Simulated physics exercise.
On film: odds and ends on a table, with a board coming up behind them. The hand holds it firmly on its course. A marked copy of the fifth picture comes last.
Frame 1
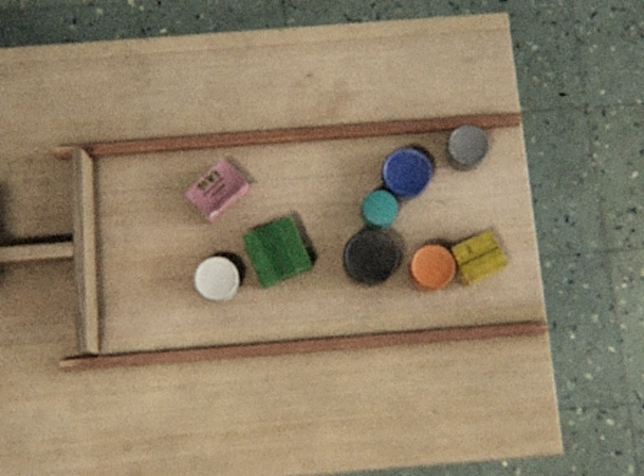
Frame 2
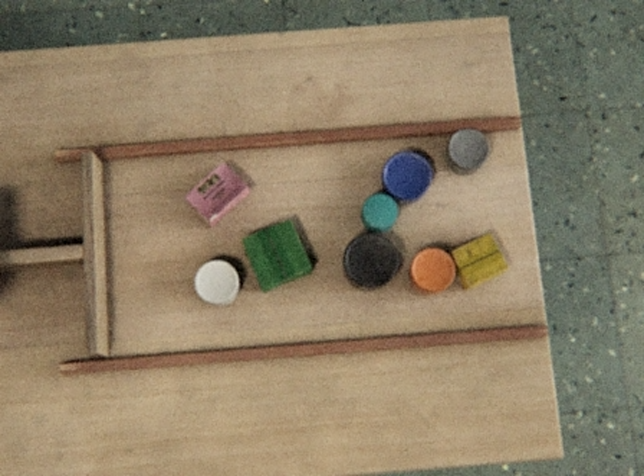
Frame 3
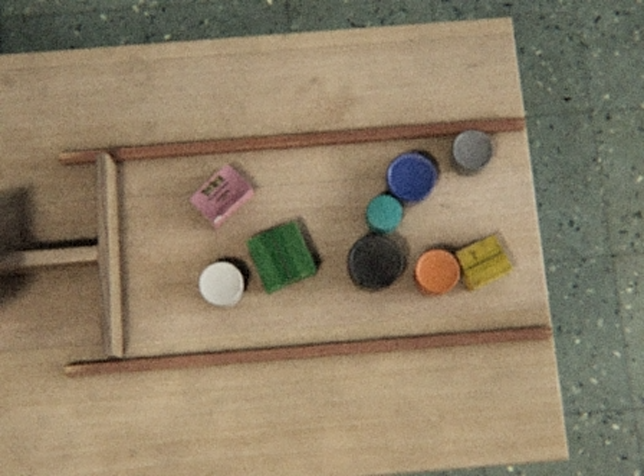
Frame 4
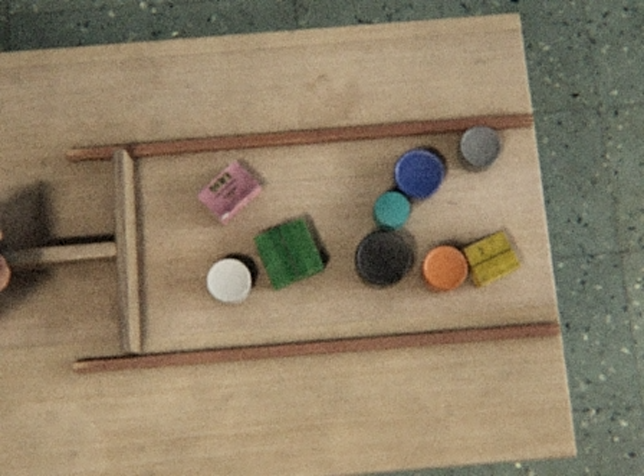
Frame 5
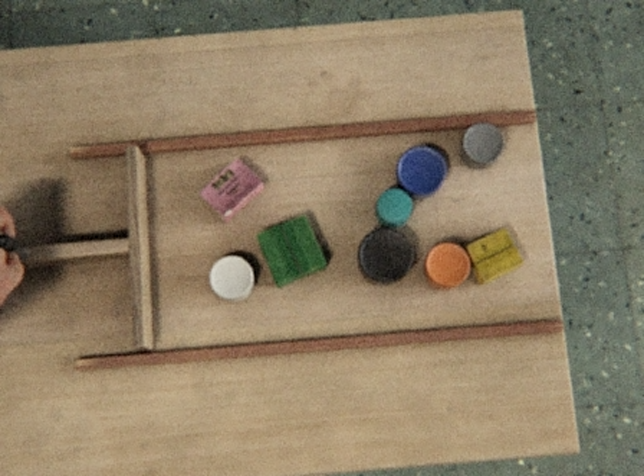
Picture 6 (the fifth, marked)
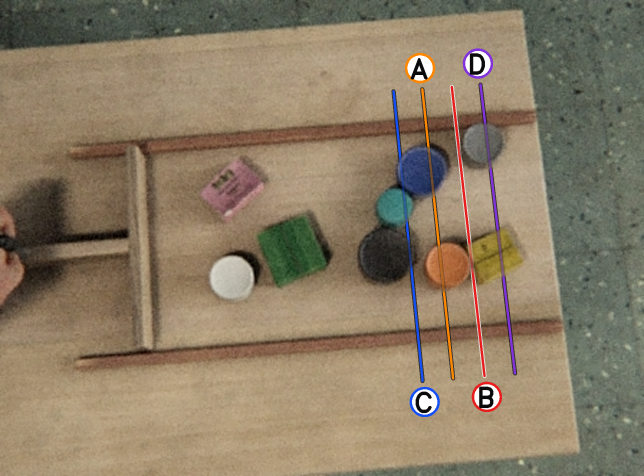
A hand, coming into view at the left edge late on, holds the handle of a wooden board between two reddish rails on a pale tabletop, seen from above over a speckled green floor. Pink, white and green pieces lie left of centre, with blue, turquoise, black, orange, yellow and grey ones rightward. The board slides slowly right, touching nothing, while the view shifts slightly.
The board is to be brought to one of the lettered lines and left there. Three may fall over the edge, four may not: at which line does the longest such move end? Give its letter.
Up to line B.
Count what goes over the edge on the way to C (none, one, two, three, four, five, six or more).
The count is none.
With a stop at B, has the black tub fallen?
By then, no.
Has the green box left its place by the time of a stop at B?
By then, yes.
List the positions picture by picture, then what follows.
In the first frame, orange tub (431, 269); turquoise tin (379, 211); white jar (218, 281).
In the second frame, board (89, 251); yellow box (478, 262).
In the third frame, board (104, 252); grey tub (471, 154).
In the fourth frame, board (122, 248); black tub (382, 261).
In the fifth frame, board (135, 244); orange tub (446, 267); turquoise tin (394, 209); white jar (233, 280).
On the marked copy, A at (437, 229); B at (468, 227); C at (408, 232); D at (497, 224).
With B. Early on, board (254, 235); pink packet (289, 179); white jar (287, 281).
Further on, board (373, 225); yellow box (519, 248); orange tub (502, 287).
At the end, board (468, 218); orange tub over the edge; grey tub over the edge; three fallen.
As for the rest, A is within the limit but short; C is within the limit but short; D drops six.
